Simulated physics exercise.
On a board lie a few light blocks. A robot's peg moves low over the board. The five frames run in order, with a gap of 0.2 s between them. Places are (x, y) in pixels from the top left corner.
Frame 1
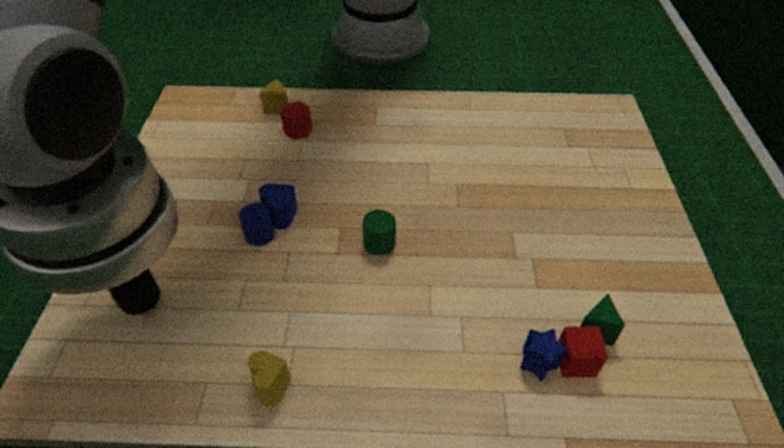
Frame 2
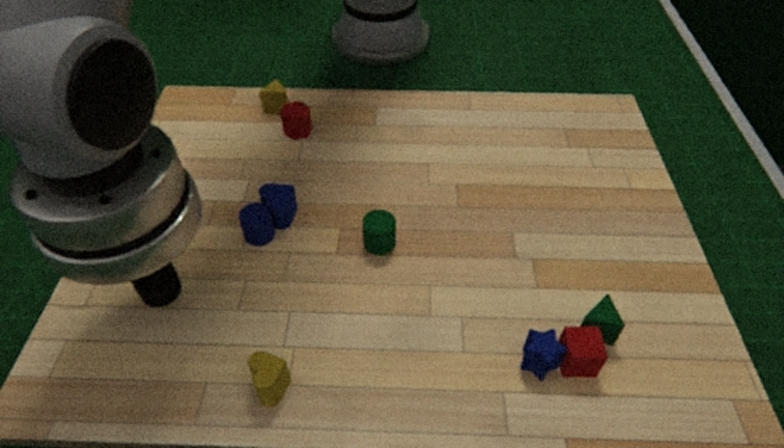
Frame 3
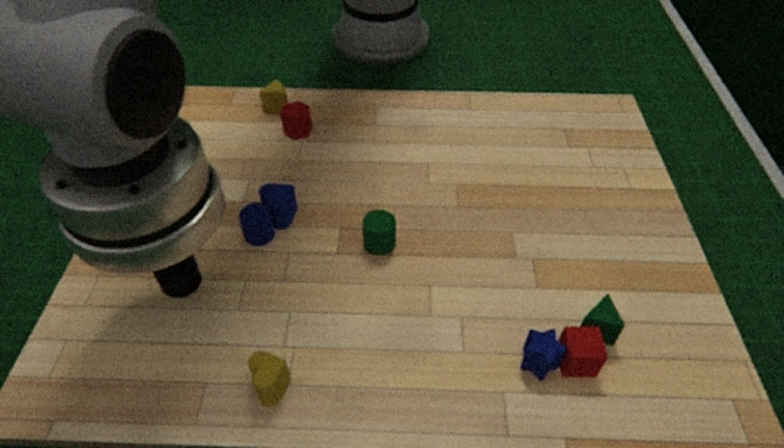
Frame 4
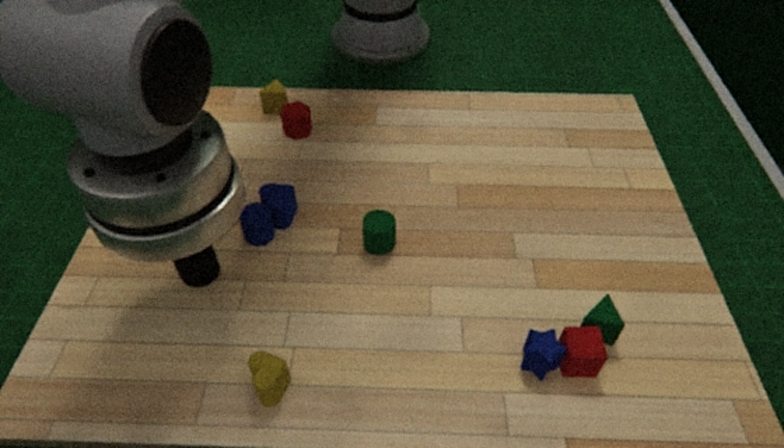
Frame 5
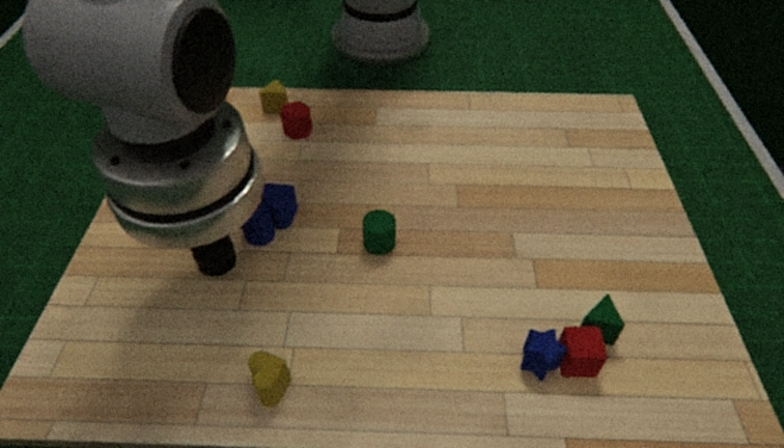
The video shows a robot arm moving its dark peg low over a wooden board, gliding right and slightly away from the viewer toward two blue blocks, while the scattered red, yellow, green and blue blocks stay still.
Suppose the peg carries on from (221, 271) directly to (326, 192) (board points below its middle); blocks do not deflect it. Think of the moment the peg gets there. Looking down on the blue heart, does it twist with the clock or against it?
Looking down on the board, it turns counter-clockwise.
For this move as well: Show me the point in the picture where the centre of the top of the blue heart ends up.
The middle of the upper face of the blue heart will lie at about (314, 136) in the picture.
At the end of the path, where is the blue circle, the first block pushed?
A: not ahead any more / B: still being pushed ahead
My answer is option B.
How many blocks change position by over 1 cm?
The number of blocks that move over 1 cm is two.
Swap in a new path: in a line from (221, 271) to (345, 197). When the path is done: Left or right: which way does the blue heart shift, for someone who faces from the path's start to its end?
Sideways shift: Left.
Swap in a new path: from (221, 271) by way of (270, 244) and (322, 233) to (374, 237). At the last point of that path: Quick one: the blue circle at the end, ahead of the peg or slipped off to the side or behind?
The peg passes it.
The first path, step by step. One third of the way, peg at (257, 234); blue circle at (275, 199); blue heart at (290, 182), turned 30° anticlockwise.
Two thirds of the way, peg at (293, 208); blue circle at (305, 173); blue heart at (310, 156), turned 50° anticlockwise.
At the end, peg at (325, 183); blue circle at (327, 149); blue heart at (314, 136), turned 90° anticlockwise; green circle not moved.
